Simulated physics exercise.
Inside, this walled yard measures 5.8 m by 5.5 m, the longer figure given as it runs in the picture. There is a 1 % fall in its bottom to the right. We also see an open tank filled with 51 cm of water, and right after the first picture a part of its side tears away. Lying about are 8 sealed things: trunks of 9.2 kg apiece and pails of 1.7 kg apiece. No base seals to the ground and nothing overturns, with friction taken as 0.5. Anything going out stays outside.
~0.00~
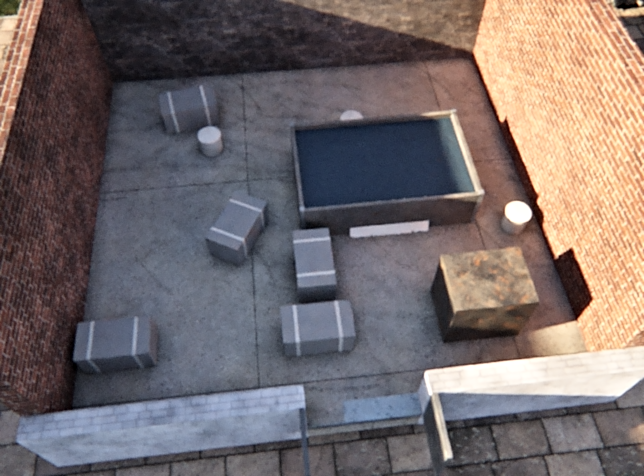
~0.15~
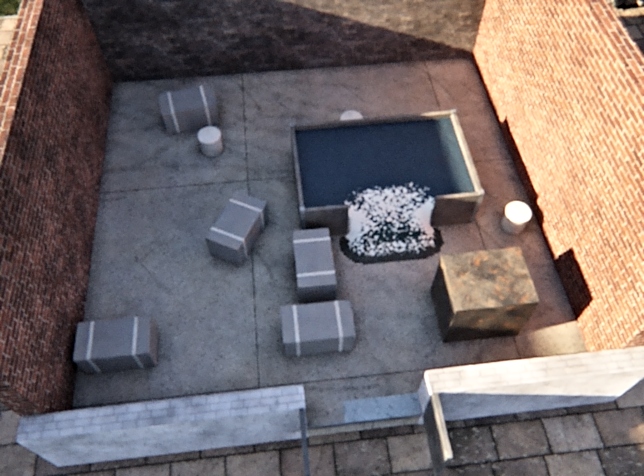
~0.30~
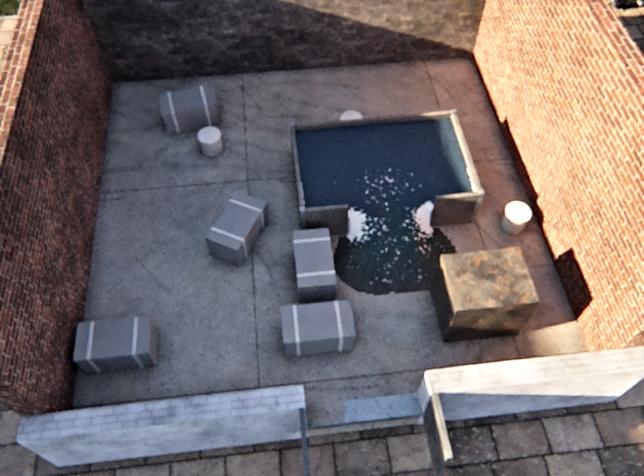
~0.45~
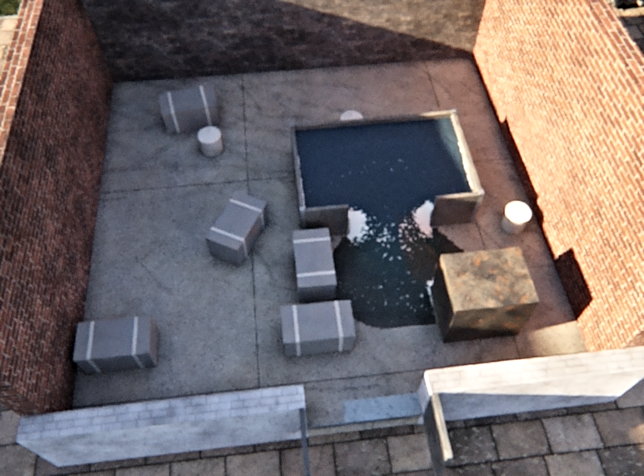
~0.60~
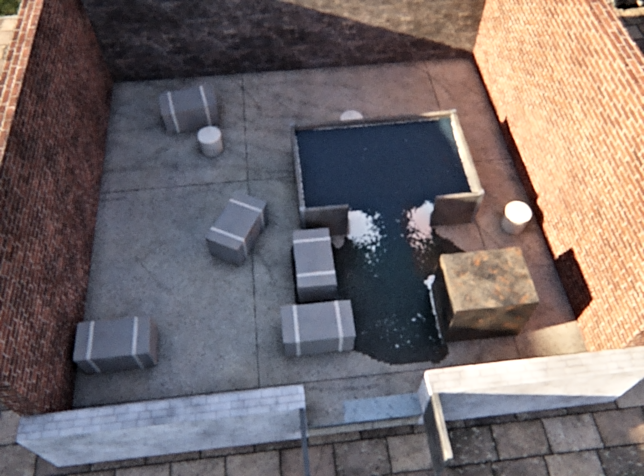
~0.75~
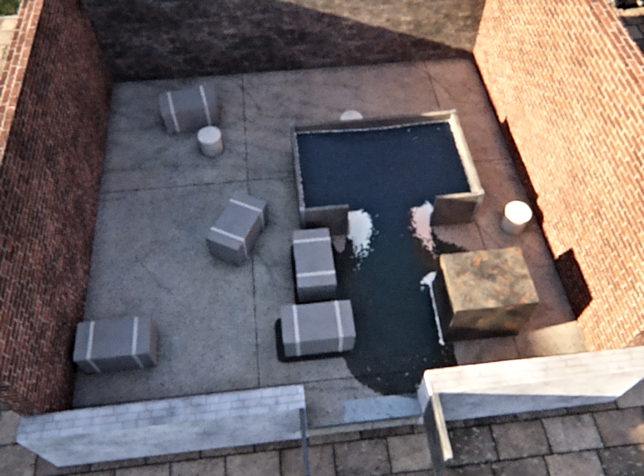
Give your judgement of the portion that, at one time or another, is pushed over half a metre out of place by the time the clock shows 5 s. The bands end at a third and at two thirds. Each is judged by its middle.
Expect the moved ones to number fewer than a third.
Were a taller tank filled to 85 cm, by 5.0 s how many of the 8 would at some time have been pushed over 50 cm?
Then 3.
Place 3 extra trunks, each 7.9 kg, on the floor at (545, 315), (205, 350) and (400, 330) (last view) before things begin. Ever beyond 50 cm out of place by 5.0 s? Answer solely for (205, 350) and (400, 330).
Outcome: Stays within first, breaks the threshold second.
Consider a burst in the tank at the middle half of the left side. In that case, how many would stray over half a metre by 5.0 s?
Then it comes to 4.
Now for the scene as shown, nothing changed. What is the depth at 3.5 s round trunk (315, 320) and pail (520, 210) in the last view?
Depth approx. 2 cm / 3 cm.
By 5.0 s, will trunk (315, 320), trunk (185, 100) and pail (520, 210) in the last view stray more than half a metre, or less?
Result, in order: Overshooting / undershooting / overshooting.
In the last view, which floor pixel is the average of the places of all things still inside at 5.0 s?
Centre of the remaining things: Roughly (260, 197).
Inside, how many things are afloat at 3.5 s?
1 at that moment.
After 1.1 s 0 of 8 are over 50 cm from their spots; 0 afloat.
After 2.2 s 2 of 8 are over 50 cm from their spots; 0 afloat.
After 3.5 s 2 of 8 are over 50 cm from their spots; 1 afloat.
After 5.0 s 2 of 8 are over 50 cm from their spots, and 2 have been at some point; 1 afloat.
